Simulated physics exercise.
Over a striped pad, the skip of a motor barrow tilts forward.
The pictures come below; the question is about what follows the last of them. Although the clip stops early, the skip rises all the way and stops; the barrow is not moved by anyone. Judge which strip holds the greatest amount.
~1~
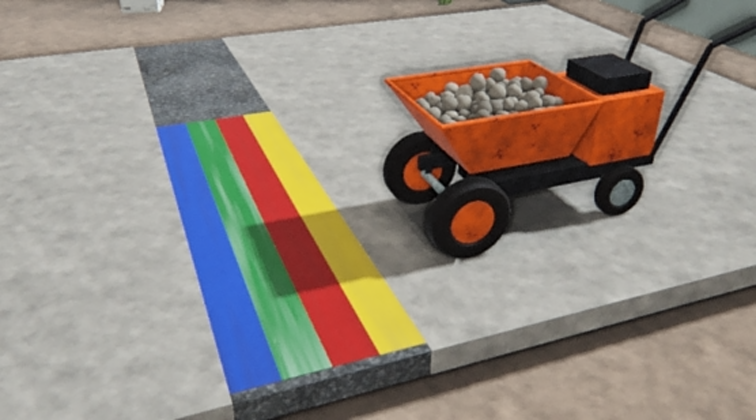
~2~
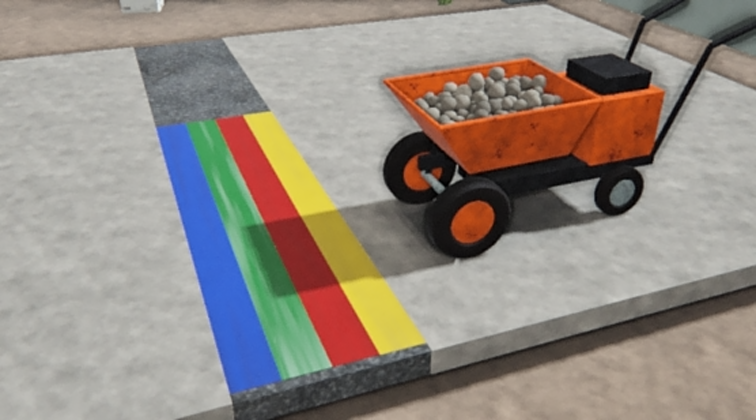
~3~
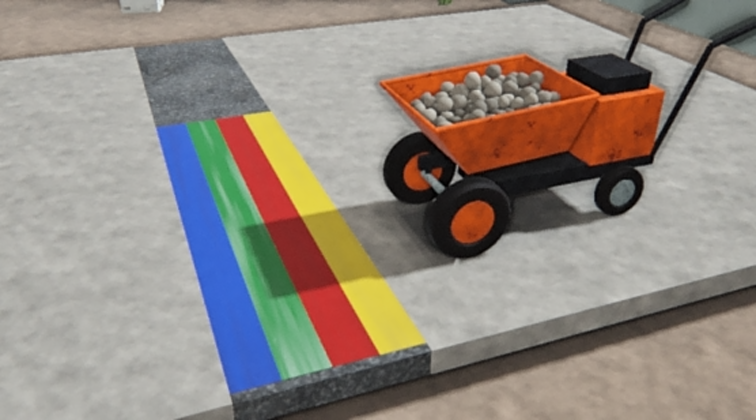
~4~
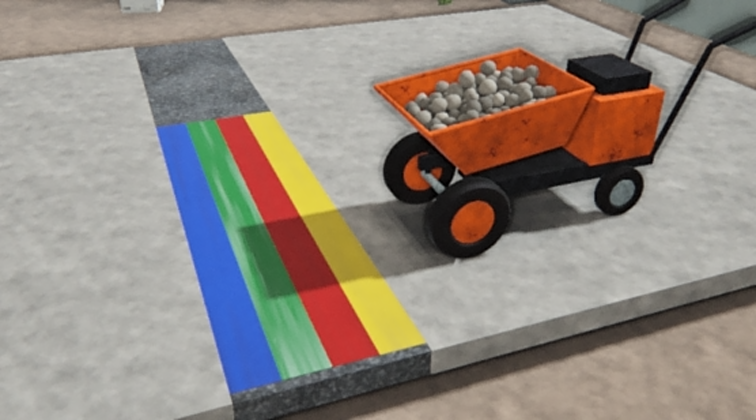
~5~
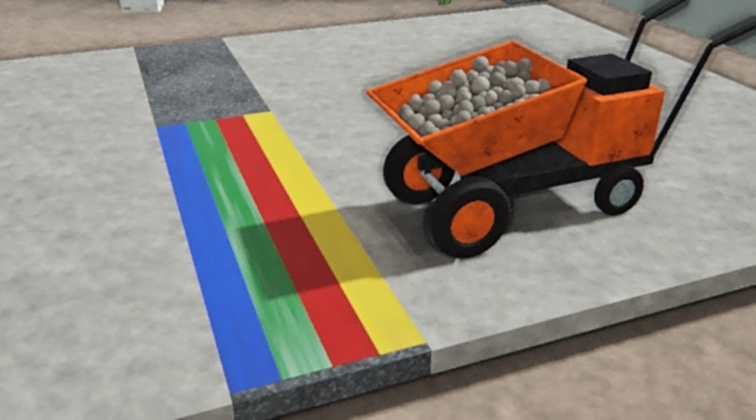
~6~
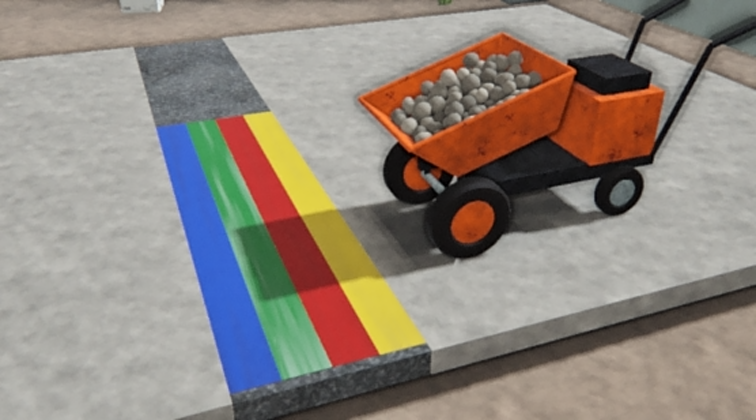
Greatest amount: The red strip.
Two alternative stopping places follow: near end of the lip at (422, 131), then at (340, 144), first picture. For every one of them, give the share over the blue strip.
Position 1 near 10 %, position 2 near 30 %.
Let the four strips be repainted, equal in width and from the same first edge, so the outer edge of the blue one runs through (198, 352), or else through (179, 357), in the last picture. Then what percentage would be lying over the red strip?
I get 40 % for the first one and 30 % for the second.
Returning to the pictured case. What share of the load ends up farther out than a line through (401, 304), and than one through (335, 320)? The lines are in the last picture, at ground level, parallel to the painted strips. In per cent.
About 80 percent, then about 50 percent.
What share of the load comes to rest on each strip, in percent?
Per strip, roughly: Yellow 15, red 35, green 20, blue 10.
Soon after the last picture, skip tipped steeply; all in the skip.
A little later, skip tipped right over; most in the skip; a small part over the yellow strip; a small part over the red strip; a stray few over the green strip; a stray few falling.
Later still, skip tipped right over; about a quarter in the skip; a small part over the yellow strip; about a third over the red strip; about a quarter over the green strip; a small part over the blue strip; a stray few off the paint.
At rest, skip tipped right over; about a quarter in the skip; about a quarter over the yellow strip; about a third over the red strip; about a quarter over the green strip; a small part over the blue strip; a stray few off the paint.
